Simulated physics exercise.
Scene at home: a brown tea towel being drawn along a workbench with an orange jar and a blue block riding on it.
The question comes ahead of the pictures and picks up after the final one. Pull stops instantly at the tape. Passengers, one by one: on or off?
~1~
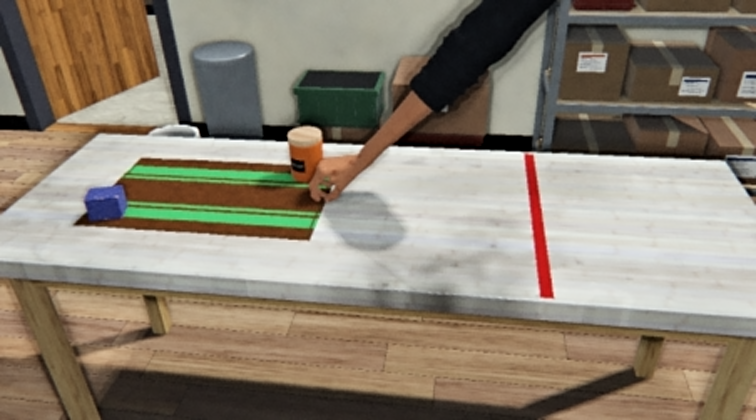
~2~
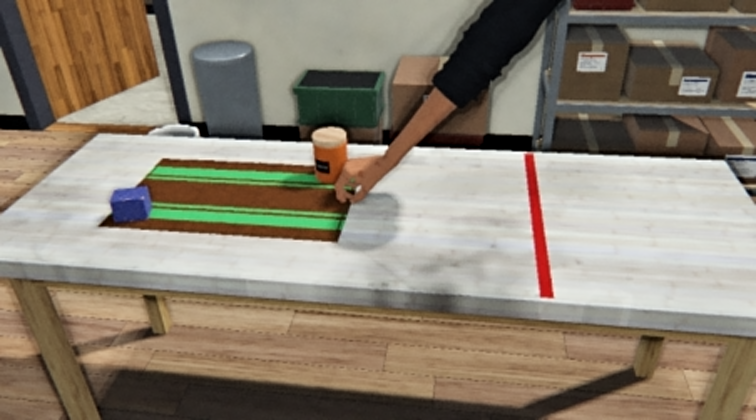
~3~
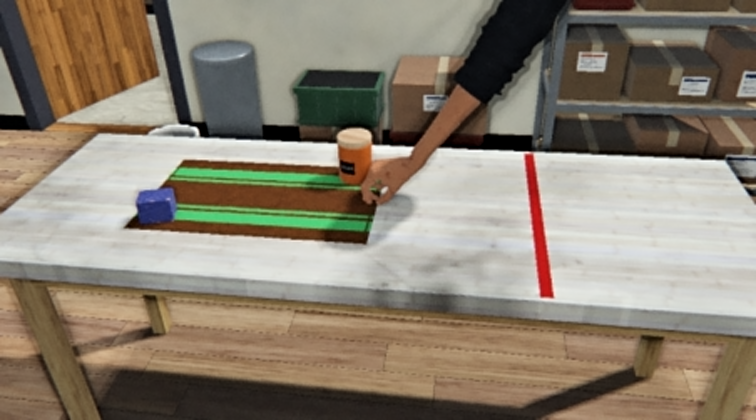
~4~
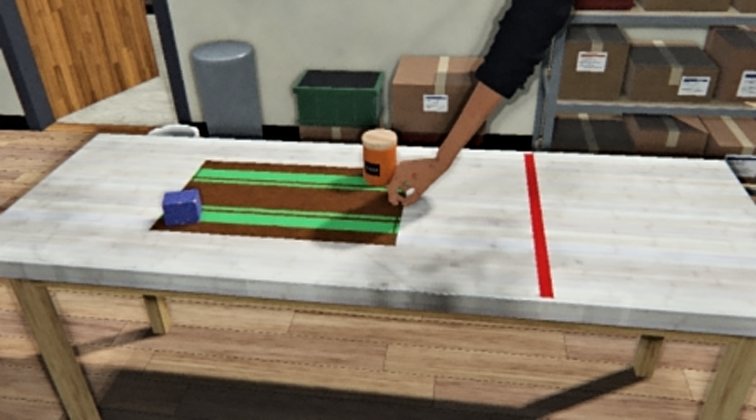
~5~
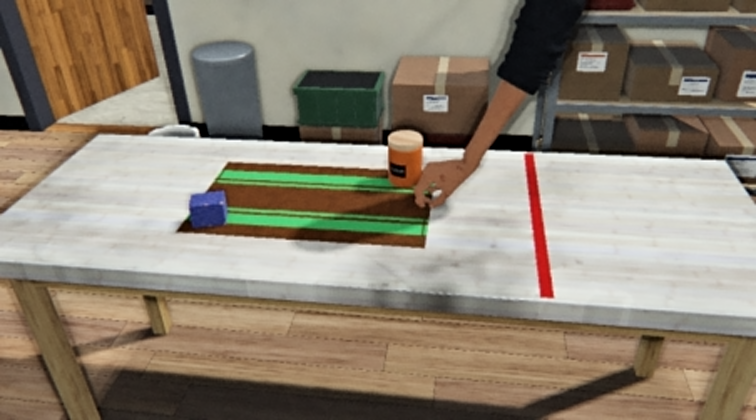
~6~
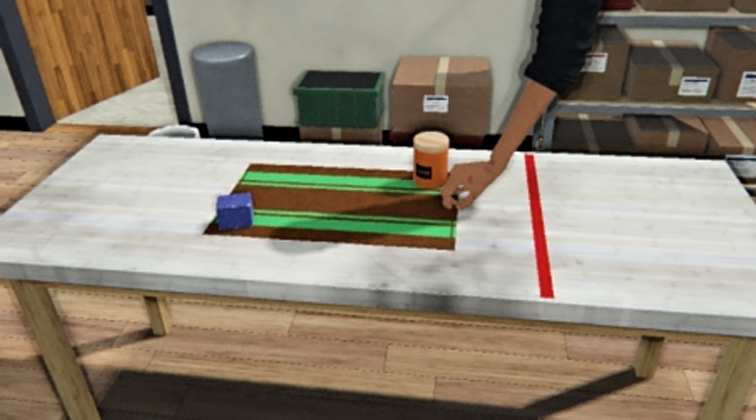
Orange jar - off. Blue block - on.
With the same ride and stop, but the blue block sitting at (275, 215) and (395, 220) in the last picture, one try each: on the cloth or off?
Results in order: It sits tight, then it drops off.
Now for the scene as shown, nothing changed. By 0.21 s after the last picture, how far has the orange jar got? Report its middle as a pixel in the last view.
Close to (537, 165).
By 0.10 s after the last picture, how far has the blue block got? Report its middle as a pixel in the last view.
Position approx. (289, 214) px.
Then, 0.10 s on from there, hem short of the tape; orange jar on the cloth near (482, 163); blue block on the cloth near (289, 214).
Then, 0.21 s on from there, hem at the tape; orange jar ahead of the hem near (537, 165); blue block on the cloth near (346, 218).
In the end, hem at the tape; orange jar knocked over near (597, 175); blue block on the cloth near (447, 224). The orange jar leaves the cloth and the blue block stays on the cloth.
